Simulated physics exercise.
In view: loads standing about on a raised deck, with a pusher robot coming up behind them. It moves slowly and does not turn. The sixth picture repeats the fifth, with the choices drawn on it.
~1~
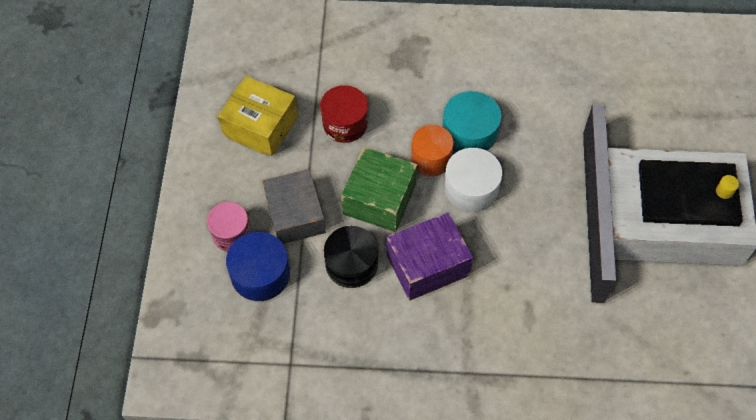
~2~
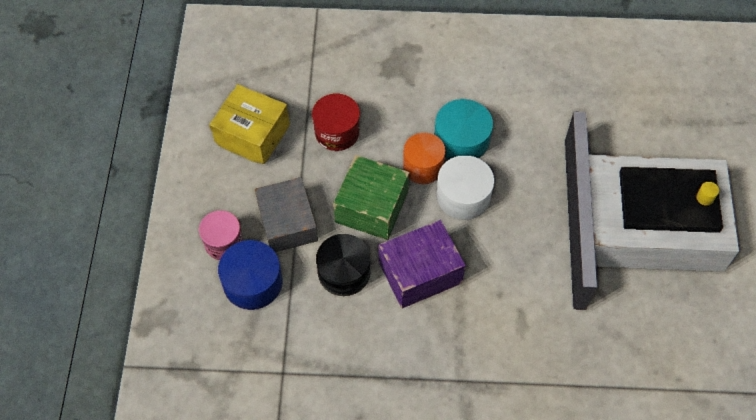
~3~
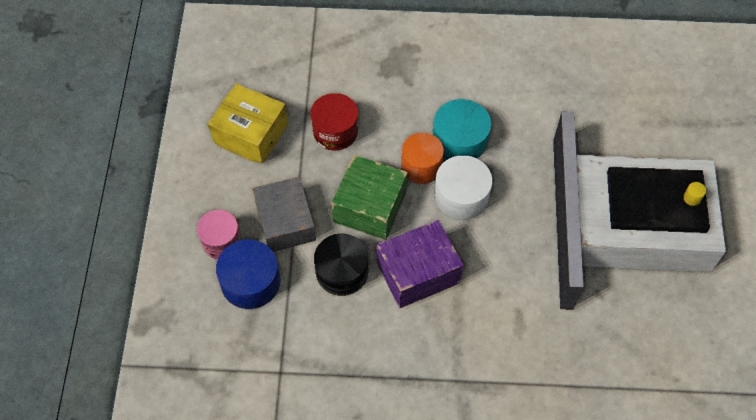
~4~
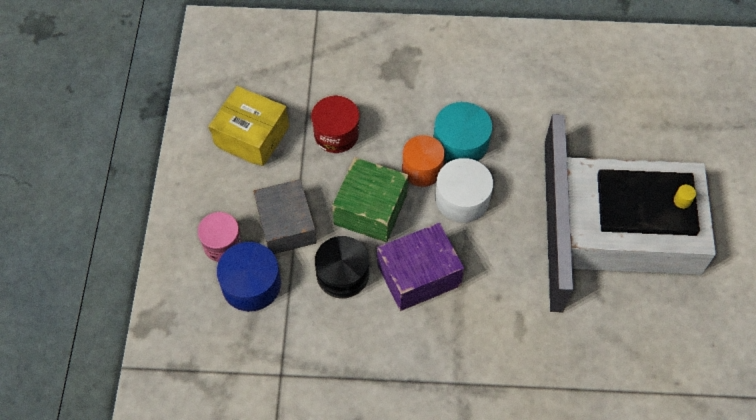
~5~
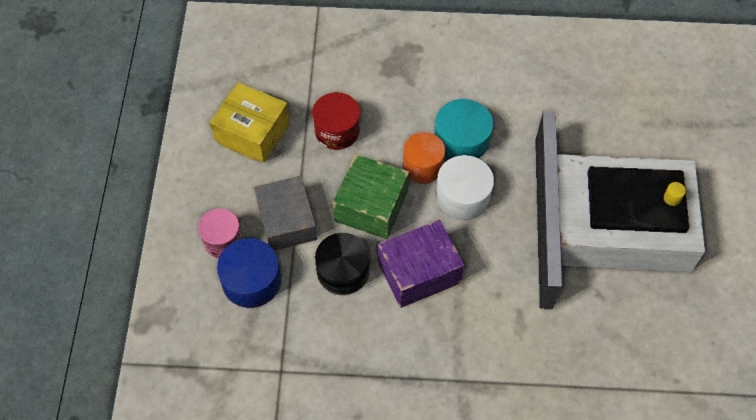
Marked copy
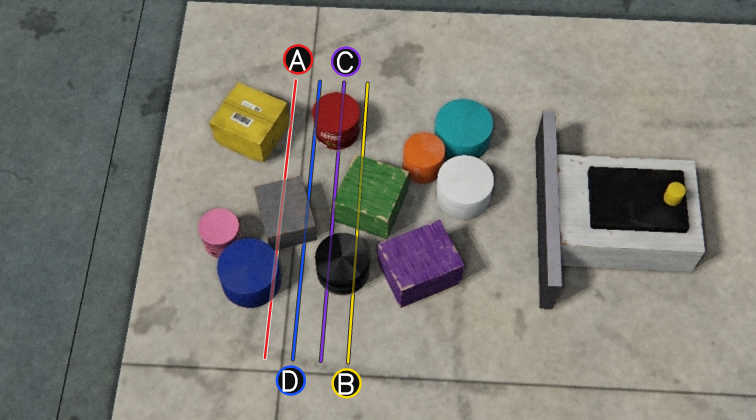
A white robot with a dark upright pusher plate crept slowly left across a pale deck toward a scattered group of colorful crates and round canisters, which stayed where they were, untouched.
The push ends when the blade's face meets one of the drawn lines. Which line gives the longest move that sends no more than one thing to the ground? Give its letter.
A.
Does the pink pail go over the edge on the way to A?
By then, yes.
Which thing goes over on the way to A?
It is the pink pail.
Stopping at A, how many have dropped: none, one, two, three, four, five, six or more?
One.
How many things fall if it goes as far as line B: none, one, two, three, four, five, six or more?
The count is none.
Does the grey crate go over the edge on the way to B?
No.
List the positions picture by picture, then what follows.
The first picture shows robot (682, 191); grey crate (294, 207); red pail (345, 115).
The second picture shows robot (663, 198); purple crate (421, 265).
The third picture shows robot (651, 198); blue canister (249, 274).
The fourth picture shows robot (640, 201); green crate (371, 200).
The fifth picture shows robot (630, 198); white canister (465, 188); pink pail (221, 233); black canister (343, 264).
On the marked copy, A at (281, 209); B at (359, 213); C at (333, 211); D at (307, 210).
Taking A. A third of the way, robot (531, 193); turquoise canister (418, 126); purple crate (402, 259).
Two thirds of the way, robot (434, 189); pink pail (192, 242); blue canister (203, 285).
When it is over, robot (361, 186); pink pail over the edge; grey crate (155, 210); one fallen.
As for the rest, B is within the limit but short; C is within the limit but short; D is within the limit but short.
